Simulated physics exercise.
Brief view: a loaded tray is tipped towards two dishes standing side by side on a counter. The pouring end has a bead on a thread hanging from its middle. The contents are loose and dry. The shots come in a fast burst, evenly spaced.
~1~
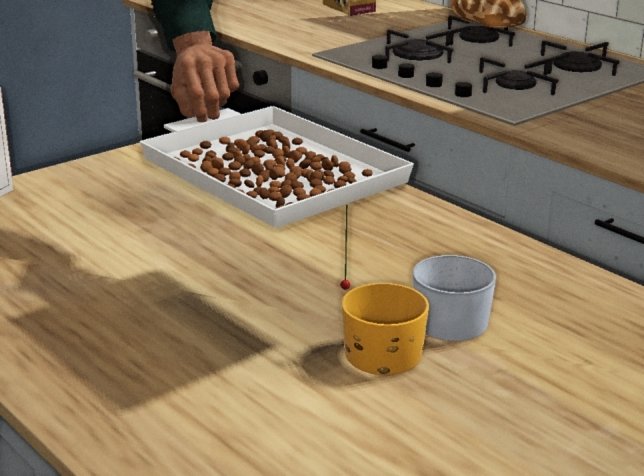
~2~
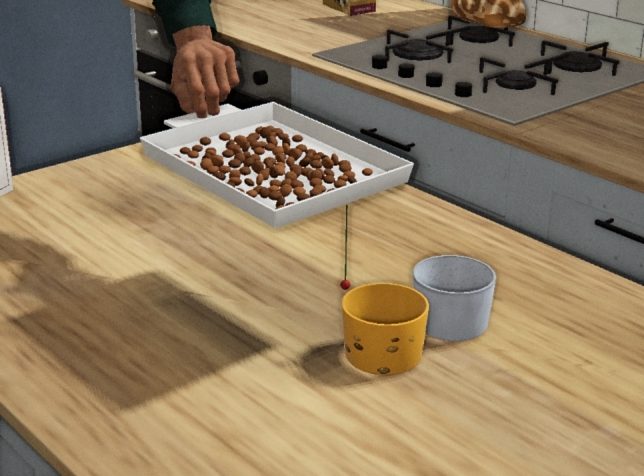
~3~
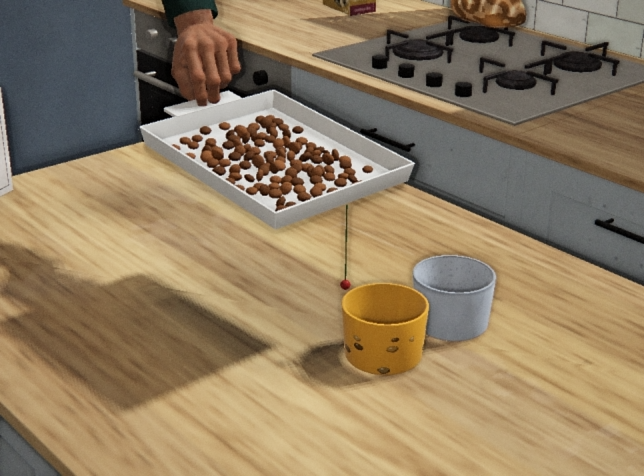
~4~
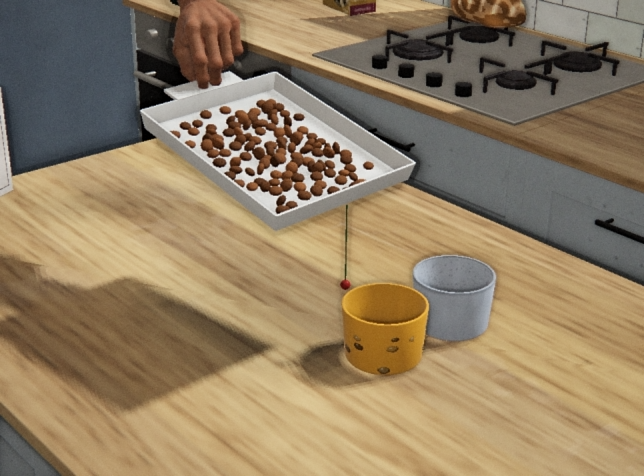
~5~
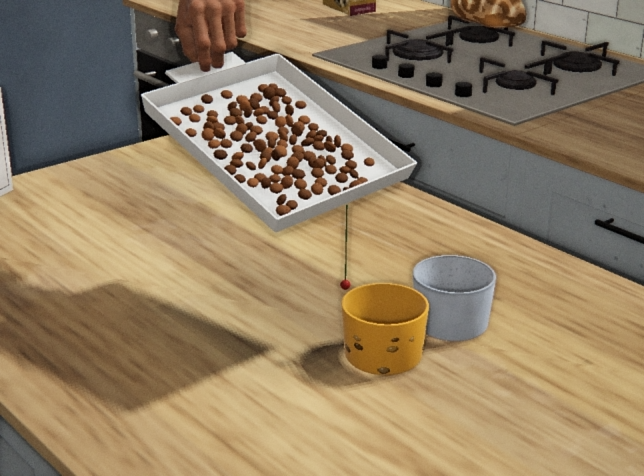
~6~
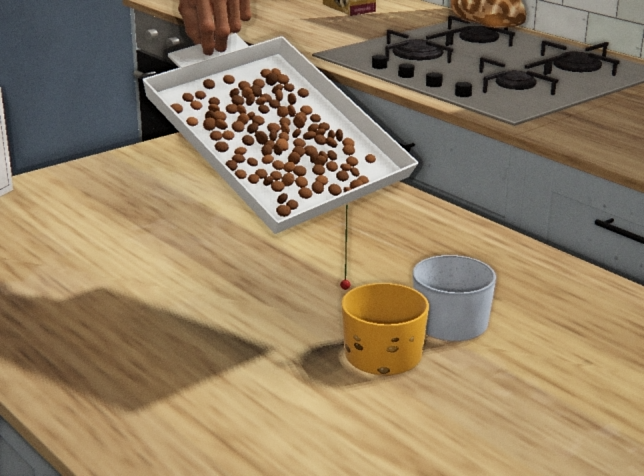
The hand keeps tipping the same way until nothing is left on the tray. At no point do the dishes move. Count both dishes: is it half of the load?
The caught share falls below half.
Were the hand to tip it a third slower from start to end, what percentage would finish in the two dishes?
I'd say 20 percent or thereabouts.
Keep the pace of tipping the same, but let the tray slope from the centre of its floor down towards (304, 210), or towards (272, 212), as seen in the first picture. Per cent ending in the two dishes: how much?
The share is 0 per cent in the first and 0 per cent in the second.
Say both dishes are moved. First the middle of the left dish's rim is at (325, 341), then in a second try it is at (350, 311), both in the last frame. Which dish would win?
Try 1: The leftmost dish; try 2: The leftmost dish.
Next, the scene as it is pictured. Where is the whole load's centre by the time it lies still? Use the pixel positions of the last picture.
Centre at rest: Close to (342, 388).
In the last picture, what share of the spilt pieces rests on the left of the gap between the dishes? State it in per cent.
Reading: Around 90 %.
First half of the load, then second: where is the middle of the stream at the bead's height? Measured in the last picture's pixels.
Initially about (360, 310); subsequently about (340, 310).
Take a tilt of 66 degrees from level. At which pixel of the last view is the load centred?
The middle of the pieces shows up near (323, 173).
Soon, tray tipped steeply; nearly all on the tray; a stray few in the air.
A while on, tray tipped past a quarter turn; about a quarter on the tray; a small part in the left dish; about a third outside both; about a quarter in the air.
Towards the end, tray tipped past a quarter turn; about a quarter in the left dish; most outside both.
Finally, tray tipped past a quarter turn; about a quarter in the left dish; none in the right dish; most outside both.
